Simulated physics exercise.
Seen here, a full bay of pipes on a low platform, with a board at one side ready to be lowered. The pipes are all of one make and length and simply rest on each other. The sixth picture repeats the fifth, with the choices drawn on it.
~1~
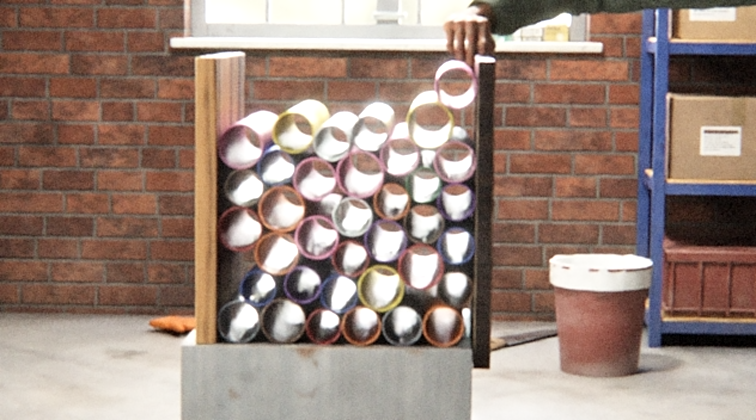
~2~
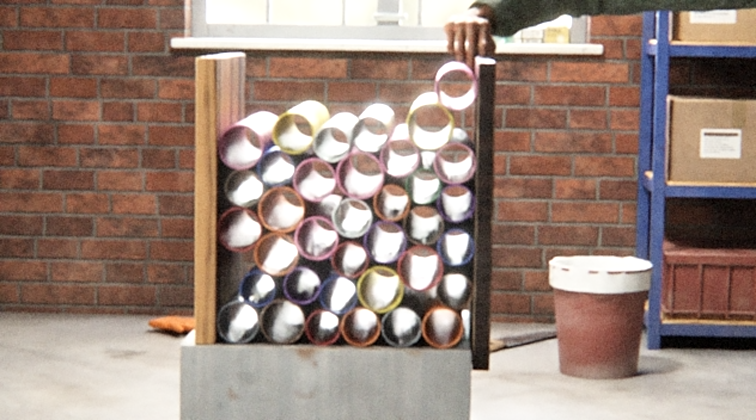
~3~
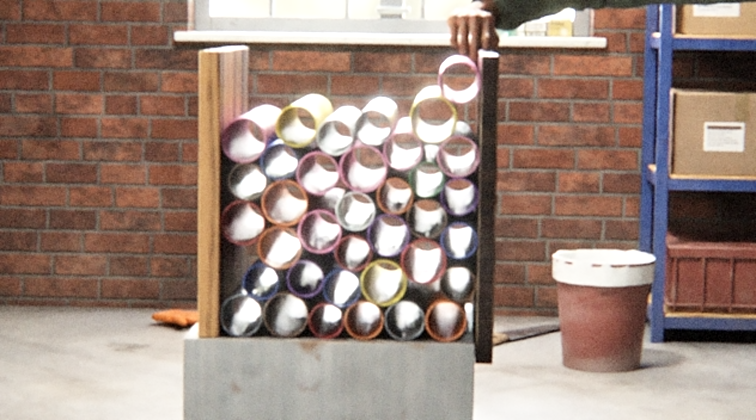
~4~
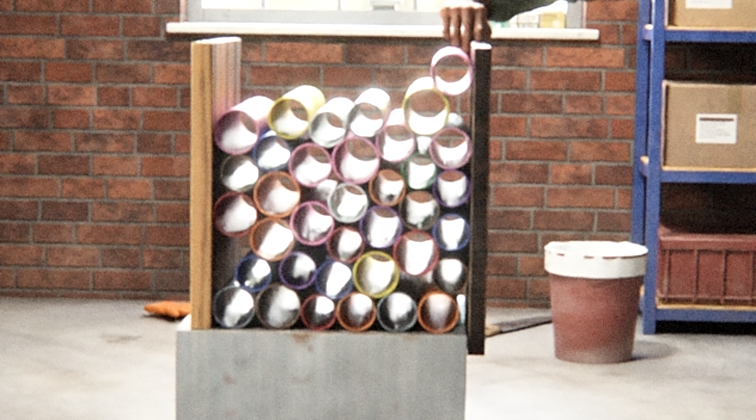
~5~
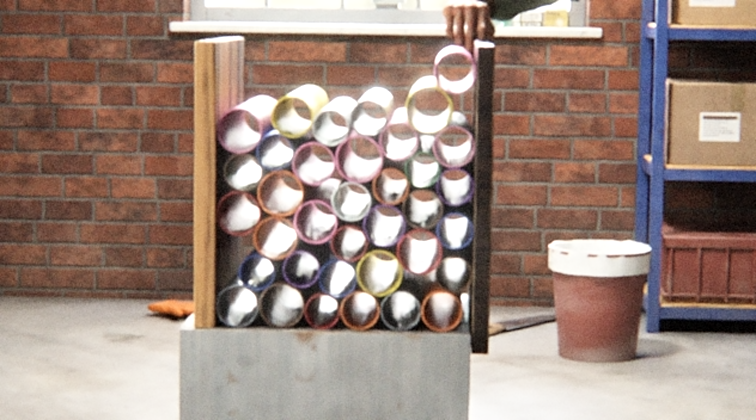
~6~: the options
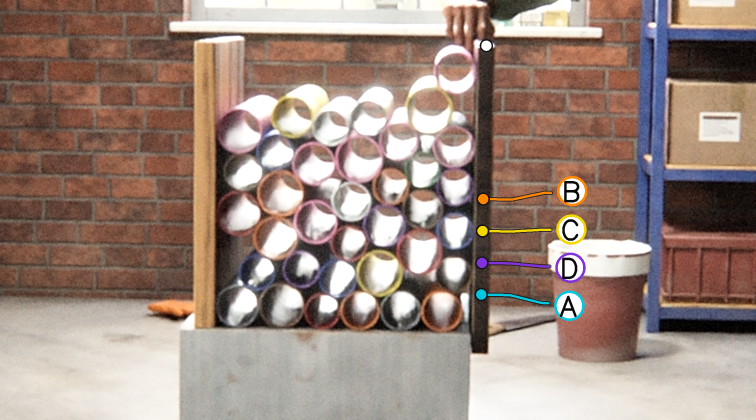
In a room with a red brick wall and a pale floor, a straight-on view faces a low grey platform beneath a window. Pipes rimmed in pink, yellow, orange, blue and white lie stacked between two upright boards, with a red-and-white bucket and blue shelving at right. A hand stays on top of the right board, the pipes keep their places, and the camera shifts slightly.
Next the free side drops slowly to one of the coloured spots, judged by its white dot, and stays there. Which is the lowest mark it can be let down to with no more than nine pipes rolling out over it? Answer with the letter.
At most to C.
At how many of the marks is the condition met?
Two of the four.
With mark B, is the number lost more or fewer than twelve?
Fewer than twelve.
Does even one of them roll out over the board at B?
Yes.
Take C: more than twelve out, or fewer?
It loses fewer than twelve.
On the marked copy, A at (481, 295); B at (483, 199); C at (483, 231); D at (482, 263); the white dot at (486, 46).
Taking C. A third of the way, top of the board (476, 130).
Two thirds of the way, top of the board (474, 225).
When it is over, top of the board (474, 230), eight out over the board.
As for the rest, A more than nine out over the board; B three out over the board; D more than nine out over the board.
